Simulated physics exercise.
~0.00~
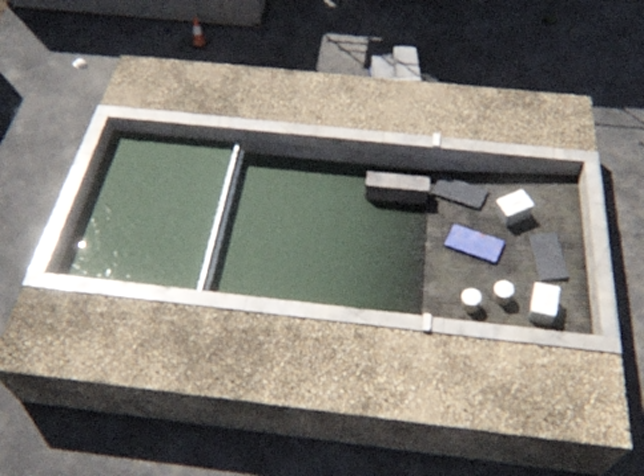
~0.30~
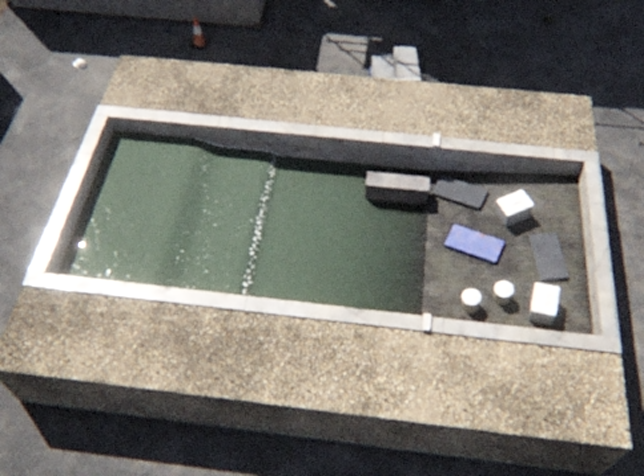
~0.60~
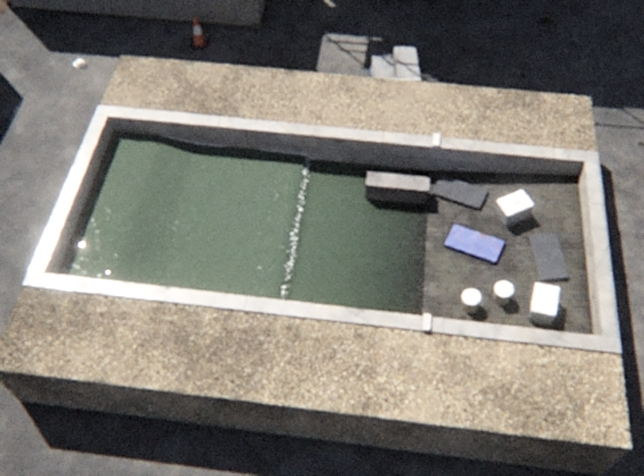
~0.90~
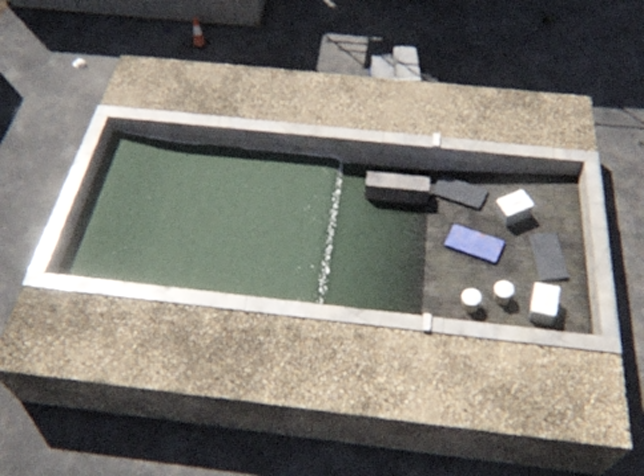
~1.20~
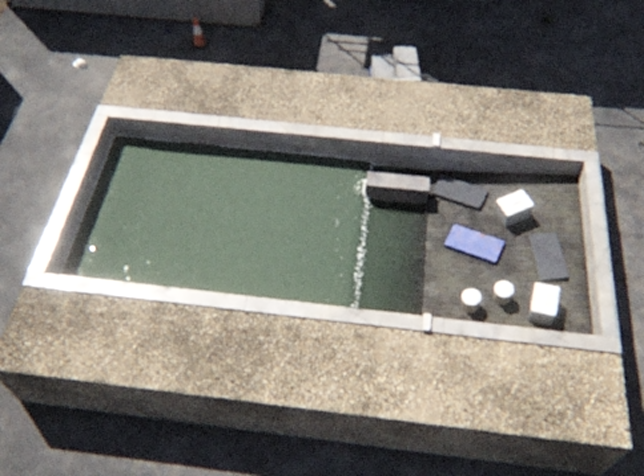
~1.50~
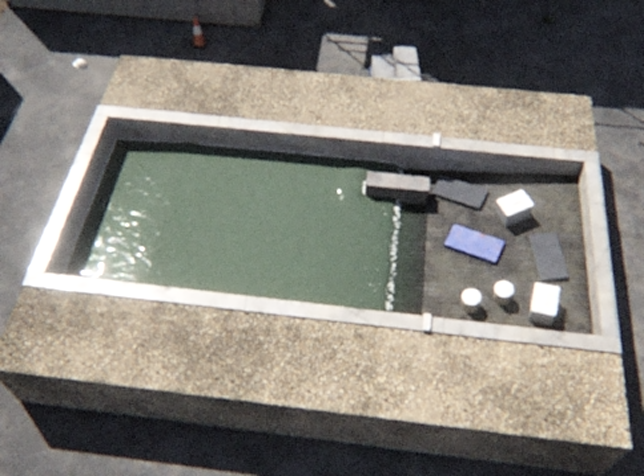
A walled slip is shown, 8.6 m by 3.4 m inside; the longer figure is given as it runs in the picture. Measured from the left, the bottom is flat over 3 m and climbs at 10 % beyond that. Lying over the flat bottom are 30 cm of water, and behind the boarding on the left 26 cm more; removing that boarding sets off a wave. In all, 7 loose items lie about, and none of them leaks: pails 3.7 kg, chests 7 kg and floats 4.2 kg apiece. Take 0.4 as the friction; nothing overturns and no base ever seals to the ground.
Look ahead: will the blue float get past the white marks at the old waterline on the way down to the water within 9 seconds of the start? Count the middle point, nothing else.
As for the blue float, it goes beyond the marks in time.
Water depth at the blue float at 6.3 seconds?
Roughly 12 cm deep.
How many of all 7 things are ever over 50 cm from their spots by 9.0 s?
I make that 7.
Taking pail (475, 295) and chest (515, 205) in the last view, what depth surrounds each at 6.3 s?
About 4 and 7 cm.
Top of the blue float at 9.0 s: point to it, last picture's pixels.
Its top ends up at around (322, 209).
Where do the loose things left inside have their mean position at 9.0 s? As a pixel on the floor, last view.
Centre of the remaining things: Roughly (371, 254).
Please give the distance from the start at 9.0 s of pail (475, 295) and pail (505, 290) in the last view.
In turn: 60 cm, 350 cm.
After 2.1 s the blue float is near (477, 243), 0.0 m from its start, aground; 0 of 7 are over the mark; 0 afloat.
After 4.0 s the blue float is near (530, 234), 0.9 m from its start, afloat; 0 of 7 are over the mark; 7 afloat.
After 6.3 s the blue float is near (441, 209), 0.8 m from its start, afloat; 0 of 7 are over the mark; 6 afloat.
After 9.0 s the blue float is near (322, 209), 2.7 m from its start, afloat; 5 of 7 are over the mark; 5 afloat.
